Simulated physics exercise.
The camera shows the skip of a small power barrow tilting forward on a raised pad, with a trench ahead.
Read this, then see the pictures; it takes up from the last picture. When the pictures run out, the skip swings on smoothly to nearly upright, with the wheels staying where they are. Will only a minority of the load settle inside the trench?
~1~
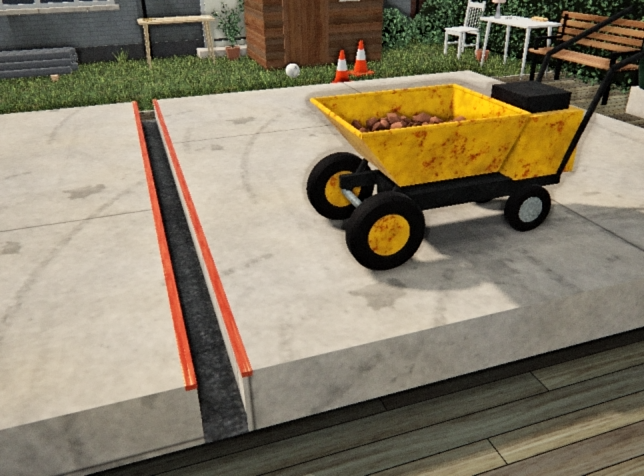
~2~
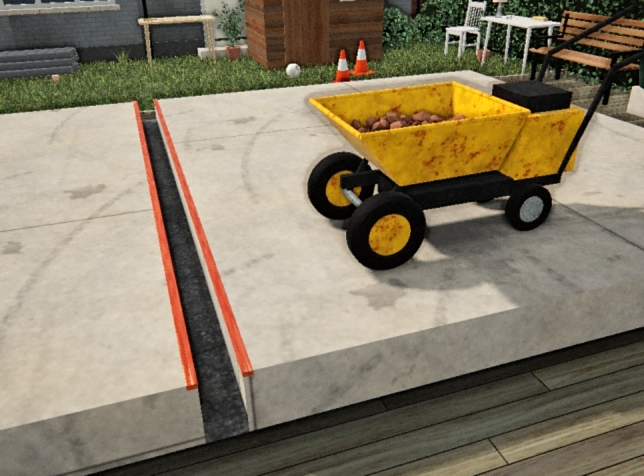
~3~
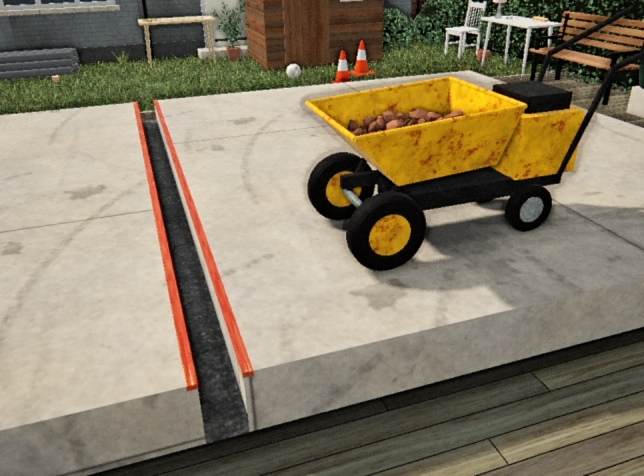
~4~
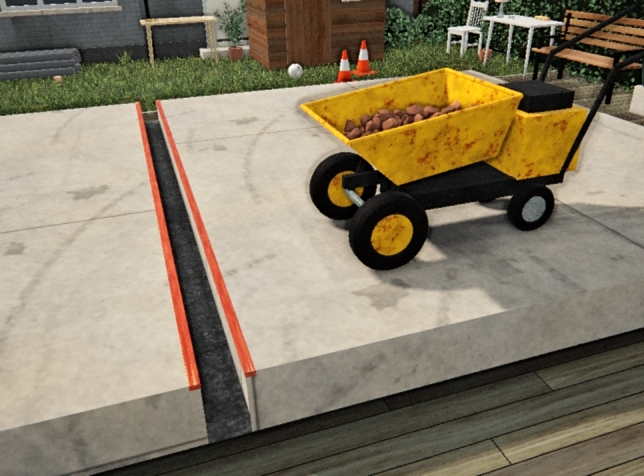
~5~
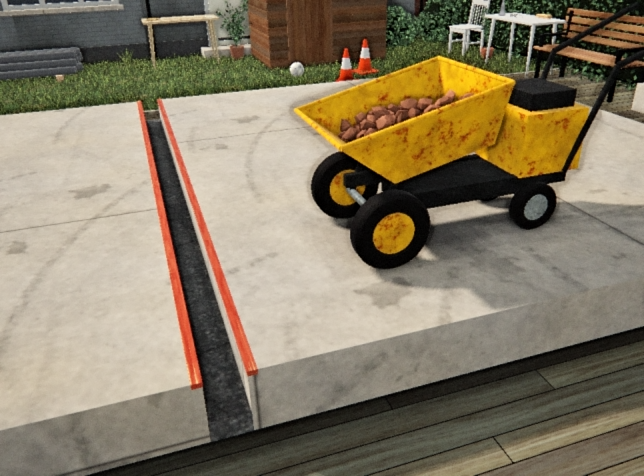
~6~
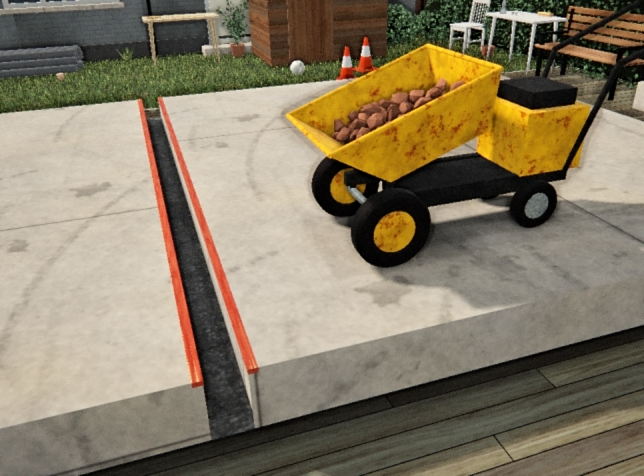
Yes, under half gets in.
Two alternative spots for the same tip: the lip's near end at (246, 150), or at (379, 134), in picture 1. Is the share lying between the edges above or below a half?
The first try: Not half. The second: Under half.
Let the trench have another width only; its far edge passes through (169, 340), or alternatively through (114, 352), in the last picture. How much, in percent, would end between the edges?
Roughly 40 % first, 40 % second.
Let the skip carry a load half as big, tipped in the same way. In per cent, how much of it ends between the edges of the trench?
Share: Approx. 20 %.
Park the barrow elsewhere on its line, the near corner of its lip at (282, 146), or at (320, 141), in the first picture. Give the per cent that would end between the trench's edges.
Roughly 60 per cent at the first spot and 70 per cent at the second.
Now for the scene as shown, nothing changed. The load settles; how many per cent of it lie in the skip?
I'd say close to 20 percent.
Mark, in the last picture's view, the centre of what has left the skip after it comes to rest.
Once nothing moves, the middle sits near (223, 259).
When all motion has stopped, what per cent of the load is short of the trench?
My estimate is close to 45 in a hundred.
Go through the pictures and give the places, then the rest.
The first picture shows lip of the skip at (361, 136), level; top of the load at (403, 132), lumps of rubble; first edge of the trench at (232, 328); far edge at (182, 339), the trench under half as wide as the skip, and about as deep as wide.
The second picture shows lip of the skip at (360, 137), level; top of the load at (417, 133).
The third picture shows lip of the skip at (355, 139), tipped barely; top of the load at (423, 126).
The fourth picture shows lip of the skip at (349, 144), tipped a little; top of the load at (420, 121).
The fifth picture shows lip of the skip at (341, 149), tipped a little; top of the load at (444, 106).
The sixth picture shows lip of the skip at (331, 156), tipped clearly; top of the load at (447, 104); first edge of the trench at (238, 325); far edge at (188, 336).
Soon after the last picture, skip tipped steeply; all in the skip.
A little later, skip tipped right over; most in the skip; about a quarter short of the trench; a stray few in or heaped over the trench.
Later still, skip tipped right over; about a quarter in the skip; about half short of the trench; about a third in or heaped over the trench; a stray few beyond it.
By the end, skip tipped right over; about a quarter in the skip; about half short of the trench; about a third in or heaped over the trench; a stray few beyond it.
